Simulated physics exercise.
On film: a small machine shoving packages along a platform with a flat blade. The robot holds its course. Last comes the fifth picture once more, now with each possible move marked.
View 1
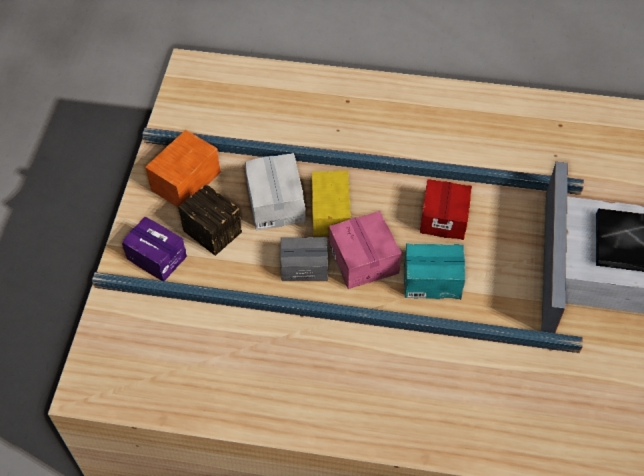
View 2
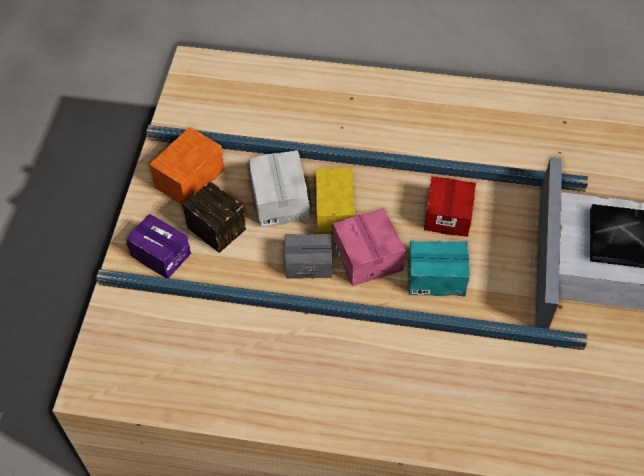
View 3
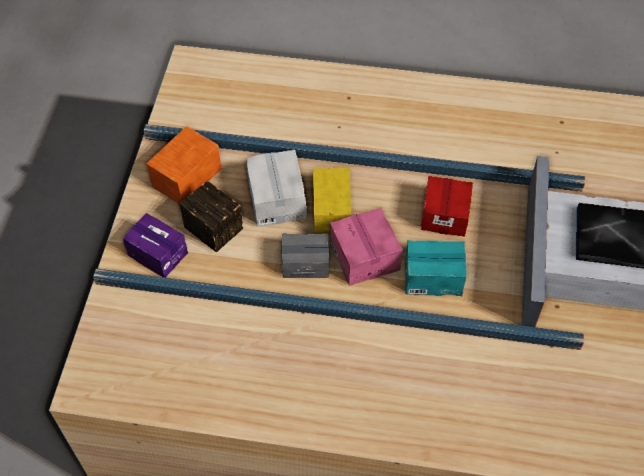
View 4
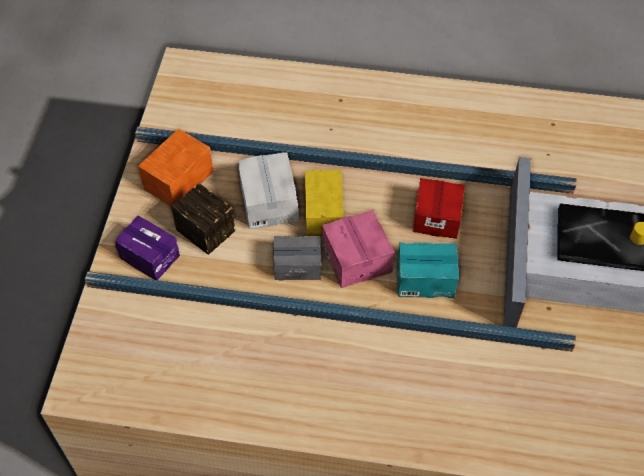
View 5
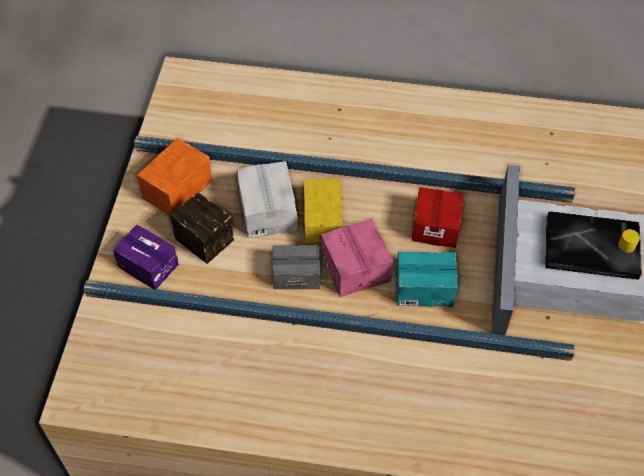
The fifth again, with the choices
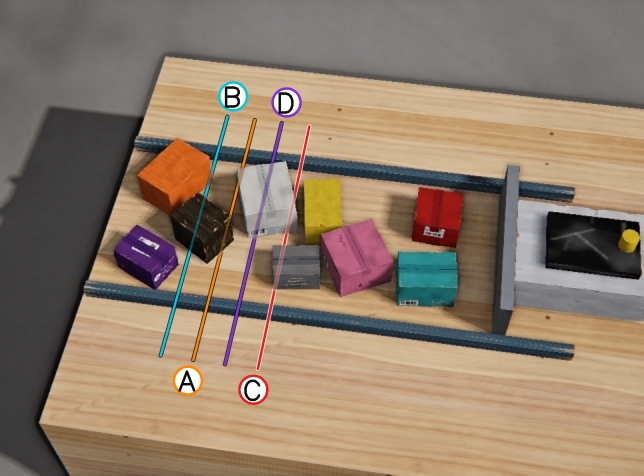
At the start, nine colourful boxes sit scattered between two blue rails on a wooden platform, with a grey machine's flat blade to their right. The machine moves slowly left along the platform, narrowing the gap to the red and turquoise boxes, while the boxes stay in place, untouched by the blade.
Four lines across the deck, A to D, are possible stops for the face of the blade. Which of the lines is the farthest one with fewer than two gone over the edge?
Stop at C.
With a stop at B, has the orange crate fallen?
Yes.
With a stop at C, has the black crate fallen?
No.
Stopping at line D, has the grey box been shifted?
By then, yes.
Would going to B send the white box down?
Yes.
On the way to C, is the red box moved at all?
Yes.
On the marked copy, A at (227, 230); B at (197, 226); C at (286, 237); D at (256, 233).
With C. Early on, robot (503, 233); grey box (279, 265); turquoise box (387, 274).
Further on, robot (423, 223); black crate (184, 221); grey box (201, 264).
At the end, robot (363, 216); purple parcel (92, 260); orange crate (140, 171); none fallen.
As for the rest, A drops four; B drops five; D drops two.
